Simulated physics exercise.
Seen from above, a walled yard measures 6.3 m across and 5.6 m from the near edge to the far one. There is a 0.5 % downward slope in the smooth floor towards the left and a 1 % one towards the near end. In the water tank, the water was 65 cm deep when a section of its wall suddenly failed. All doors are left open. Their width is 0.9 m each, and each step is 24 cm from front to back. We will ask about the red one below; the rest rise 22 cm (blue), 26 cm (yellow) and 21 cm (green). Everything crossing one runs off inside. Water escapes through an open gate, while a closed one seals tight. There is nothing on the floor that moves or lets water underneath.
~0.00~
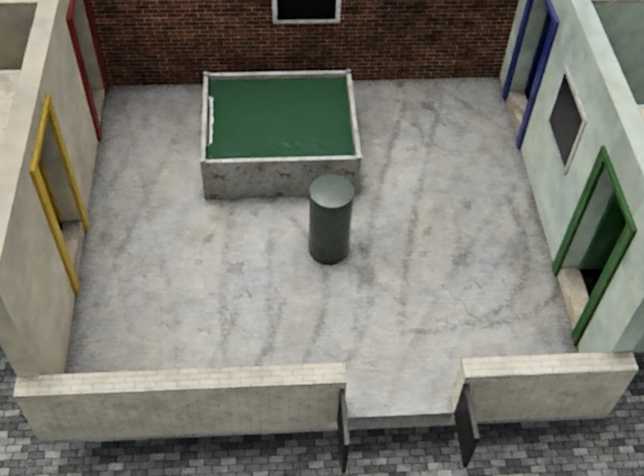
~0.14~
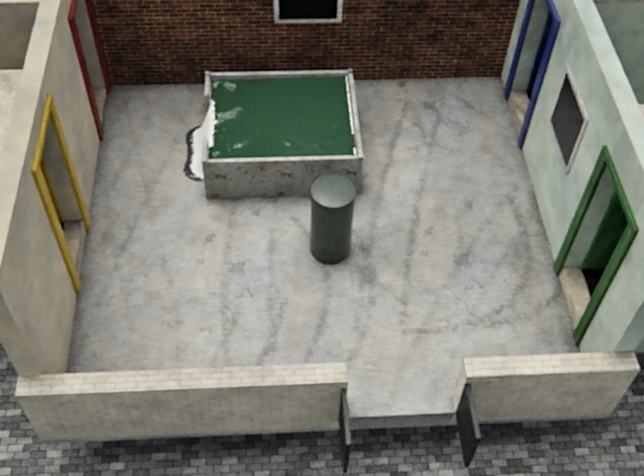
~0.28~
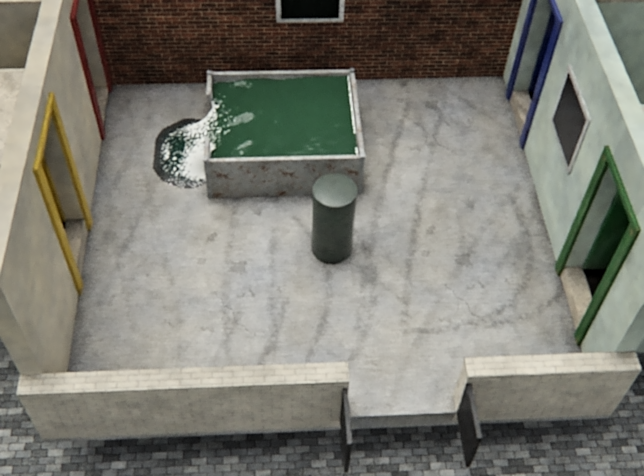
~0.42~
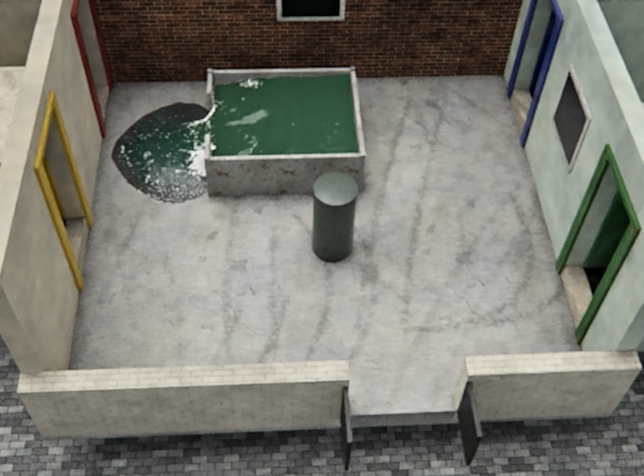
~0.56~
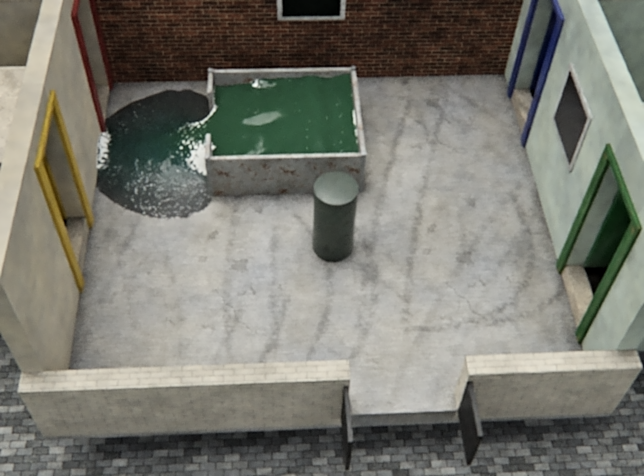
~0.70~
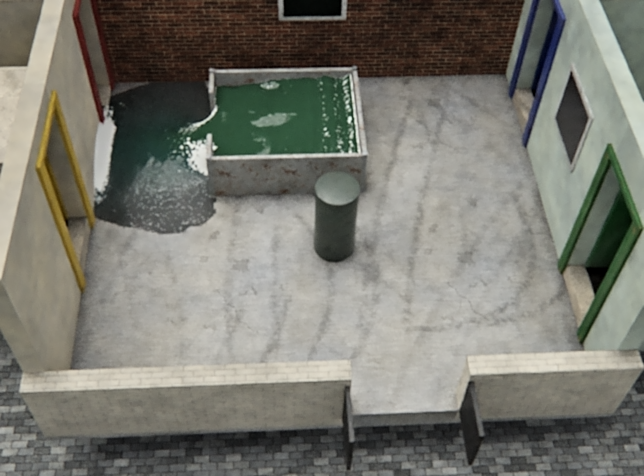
Green water pours through a gap in the left side of a raised rectangular tank in a walled yard, spreads across the grey floor as a widening dark pool, meets the left wall, and reaches the red-framed doorway.
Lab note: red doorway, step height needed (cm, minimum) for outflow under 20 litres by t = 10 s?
Approx. 28 cm.
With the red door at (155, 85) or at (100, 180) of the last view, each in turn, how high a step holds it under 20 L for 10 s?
Roughly 25 and 31 cm.
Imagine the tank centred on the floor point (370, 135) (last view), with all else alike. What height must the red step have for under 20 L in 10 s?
Then about 26 centimetres at the least.
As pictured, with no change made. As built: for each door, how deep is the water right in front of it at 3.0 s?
Centimetres: Blue = 0, yellow = 11, red = 25, green = 0.
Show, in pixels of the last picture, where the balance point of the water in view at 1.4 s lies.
Approximately (238, 152).
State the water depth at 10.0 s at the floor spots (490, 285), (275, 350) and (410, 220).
Depths of roughly 8 cm, 5 cm and 5 cm, in that order.
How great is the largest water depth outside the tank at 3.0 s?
Roughly 28 cm.
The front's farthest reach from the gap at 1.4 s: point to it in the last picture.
Near pixel (79, 316).
After 1.4 s water covers 15 % of the floor, deepest (43 cm) near (113, 83); 26 cm at the red door, 28 litres in over its 11 cm step.
After 3.0 s water covers 35 % of the floor, deepest (28 cm) near (112, 91); 25 cm at the red door, 169 litres in over its 11 cm step.
After 10.0 s water covers 95 % of the floor, deepest (12 cm) near (66, 408); 8 cm at the red door, 266 litres in over its 11 cm step.
At the red door as built, the water arrived by 0.7 s and peaked near 30 cm at 2.0 s.
Run again over the same 10 s with other heights there, 44 litres in over 24 cm, 7 litres over 32 cm. The limit of 20 litres is kept from about 28 cm up.
